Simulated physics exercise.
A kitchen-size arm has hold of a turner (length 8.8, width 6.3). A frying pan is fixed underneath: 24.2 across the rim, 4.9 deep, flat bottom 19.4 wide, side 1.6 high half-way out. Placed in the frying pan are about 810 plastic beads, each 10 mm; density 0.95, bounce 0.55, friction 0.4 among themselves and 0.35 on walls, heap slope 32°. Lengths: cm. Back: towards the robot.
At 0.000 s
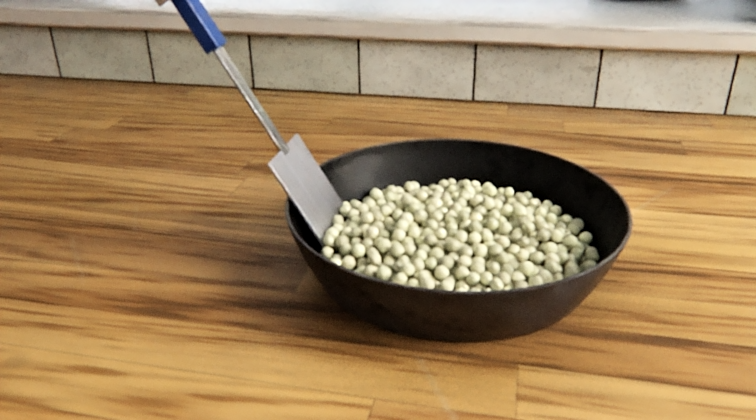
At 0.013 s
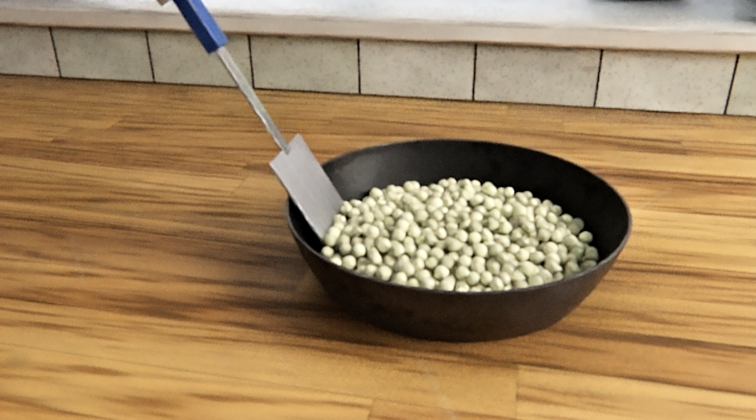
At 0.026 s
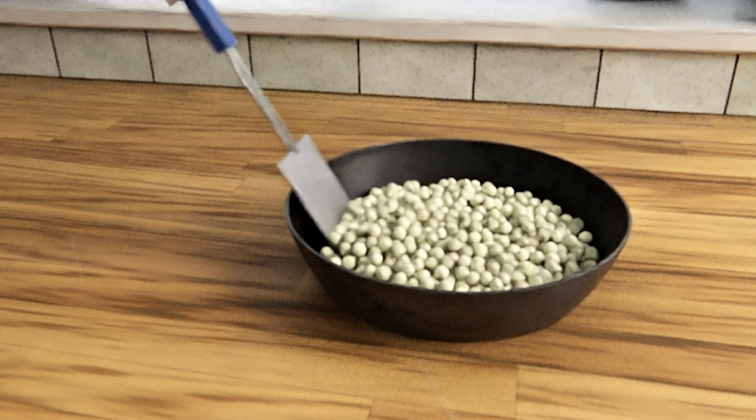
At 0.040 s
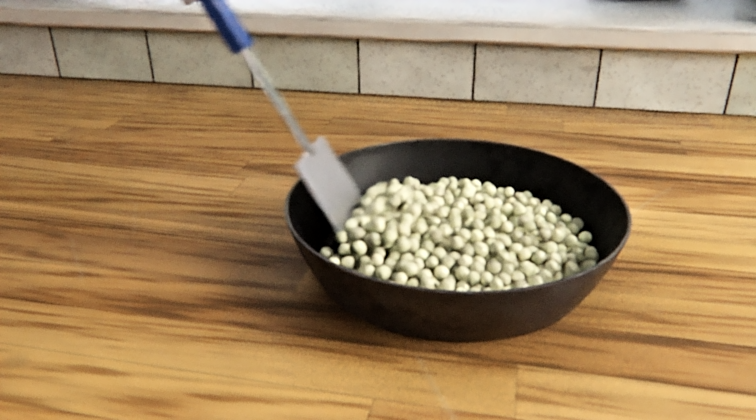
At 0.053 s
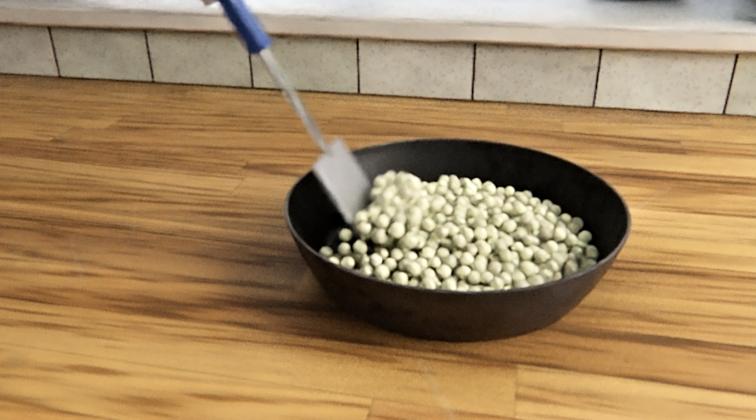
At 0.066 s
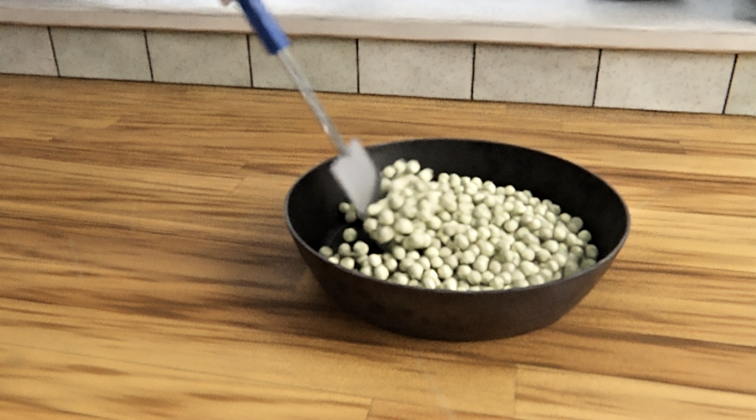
Blue-handled metal turner sliding rightward through pale green beads in a black frying pan, pushing them into a small mound.
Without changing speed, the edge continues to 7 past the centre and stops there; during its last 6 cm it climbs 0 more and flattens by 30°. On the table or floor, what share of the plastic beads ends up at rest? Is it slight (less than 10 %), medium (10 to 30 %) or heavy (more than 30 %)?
Slight.
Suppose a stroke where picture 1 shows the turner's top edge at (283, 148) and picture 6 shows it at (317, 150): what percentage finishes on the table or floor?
Near 0 in a hundred.
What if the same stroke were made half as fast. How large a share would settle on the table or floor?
In that case, close to 0 per cent.
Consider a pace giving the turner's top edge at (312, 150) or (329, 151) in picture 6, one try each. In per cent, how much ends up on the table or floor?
First try about 0 %, second try about 0 %.
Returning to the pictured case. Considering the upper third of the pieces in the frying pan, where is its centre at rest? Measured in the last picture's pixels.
About (552, 227).
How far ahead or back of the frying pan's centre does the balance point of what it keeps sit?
The kept load is shifted forward by about 3.5 cm.
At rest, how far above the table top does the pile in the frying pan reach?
Roughly 5.5 centimetres.
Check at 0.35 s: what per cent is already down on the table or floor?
Estimate: About 0 percent.
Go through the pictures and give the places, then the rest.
Turner top edge at (283, 148), sloping 59°; upper third of the load around (451, 233), from x 325 to 590, top at y 185; 813 in the frying pan, in the first frame.
Turner top edge at (285, 148), sloping 59°; upper third of the load around (449, 233), from x 325 to 590, top at y 185, in the second frame.
Turner top edge at (293, 149), sloping 59°; upper third of the load around (443, 229), from x 325 to 590, top at y 185, in the third frame.
Turner top edge at (309, 150), sloping 59°; upper third of the load around (439, 226), from x 325 to 590, top at y 180, in the fourth frame.
Turner top edge at (327, 151), sloping 59°; upper third of the load around (440, 225), from x 325 to 590, top at y 180, in the fifth frame.
Turner top edge at (344, 152), sloping 59°; upper third of the load around (442, 222), from x 325 to 590, top at y 165; 813 in the frying pan, in the sixth frame.
After 0.10 s, sloping 59°, highest piece 7 above the table; 813 in the frying pan.
After 0.13 s, sloping 48°, highest piece 8 above the table; 813 in the frying pan.
After 0.35 s, sloping 29°, highest piece 6 above the table; 804 in the frying pan, 8 on the table or floor, 1 on the blade or in flight.
After 1.40 s, sloping 29°, highest piece 5 above the table; 803 in the frying pan, 10 on the table or floor.
At rest, 803 in the frying pan, 10 on the table or floor. That is 1 % on the table or floor.
